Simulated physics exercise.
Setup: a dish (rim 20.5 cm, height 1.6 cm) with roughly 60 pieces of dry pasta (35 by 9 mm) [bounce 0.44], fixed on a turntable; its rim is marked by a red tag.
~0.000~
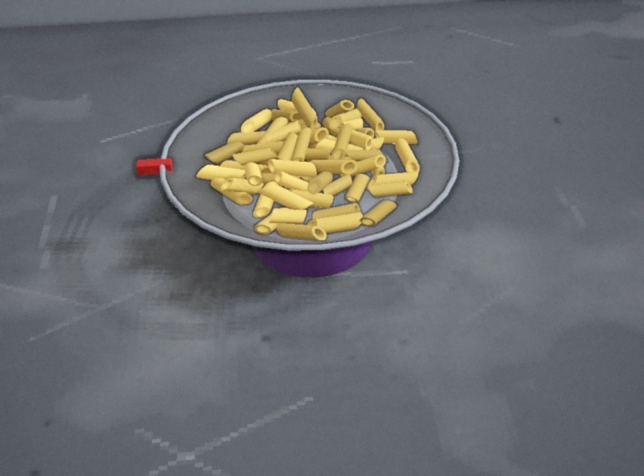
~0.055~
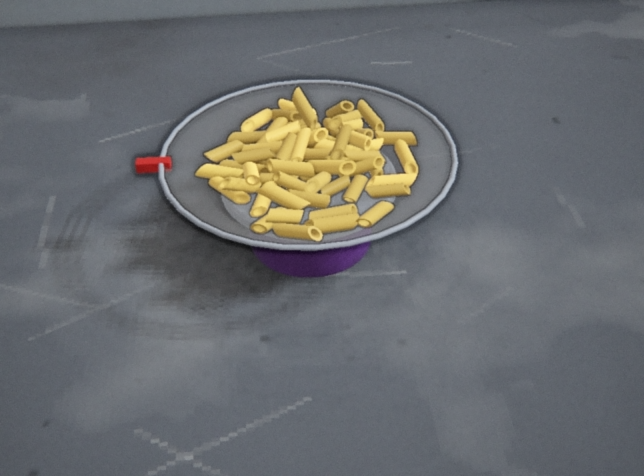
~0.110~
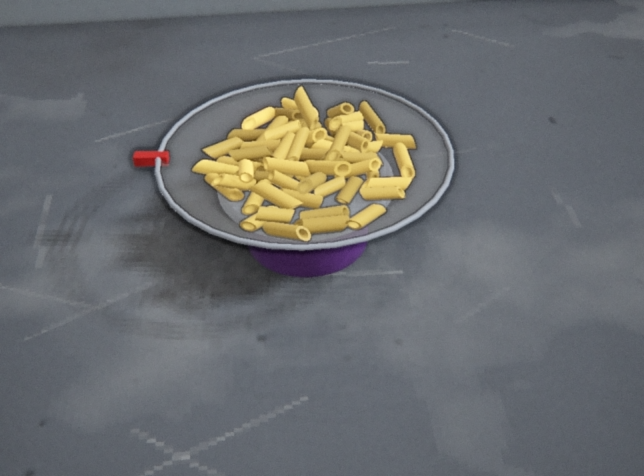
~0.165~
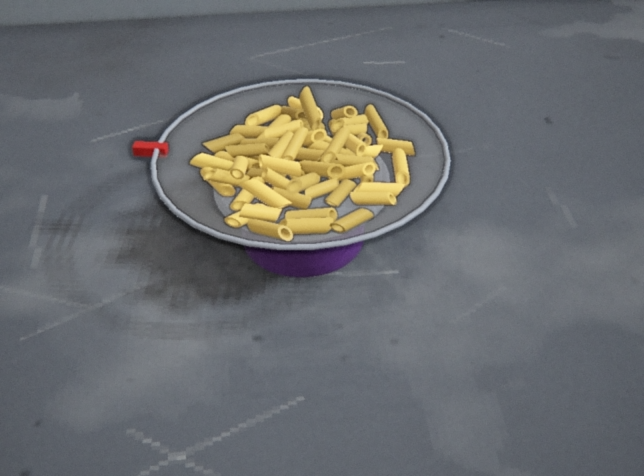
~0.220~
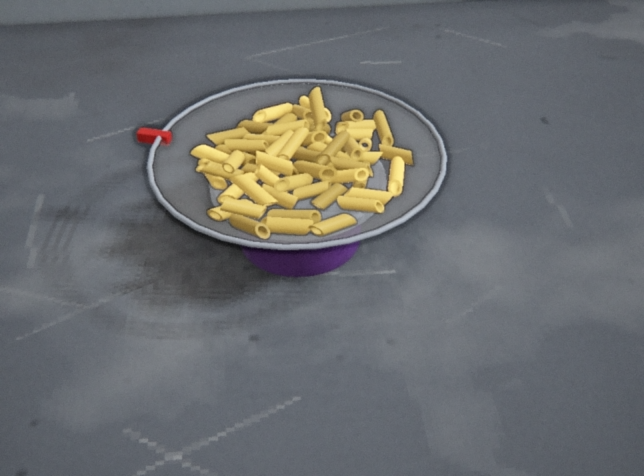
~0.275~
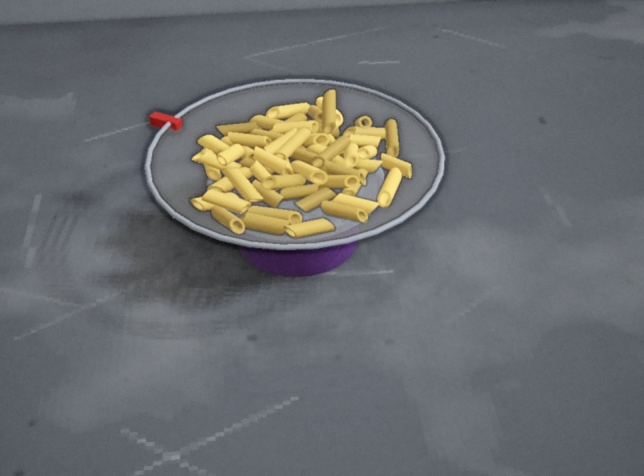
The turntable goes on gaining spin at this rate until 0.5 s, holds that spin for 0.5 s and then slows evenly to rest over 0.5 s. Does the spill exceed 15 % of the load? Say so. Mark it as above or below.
Marked: Below.
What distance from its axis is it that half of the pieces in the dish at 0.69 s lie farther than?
5.0 cm, roughly.
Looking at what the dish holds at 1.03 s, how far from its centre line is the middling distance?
Around 5.5 cm.
Then, at 0.69 s, dish 100 %; middle of the pieces not yet landed near (292, 165).
After 1.03 s, dish 100 %; middle of the pieces not yet landed near (295, 159).
After 1.35 s, dish 100 %; middle of the pieces not yet landed near (302, 161).
Then, at 1.65 s, dish 100 %; middle of the pieces not yet landed near (302, 162).
In the end, at 1.9 s, dish 100 %.
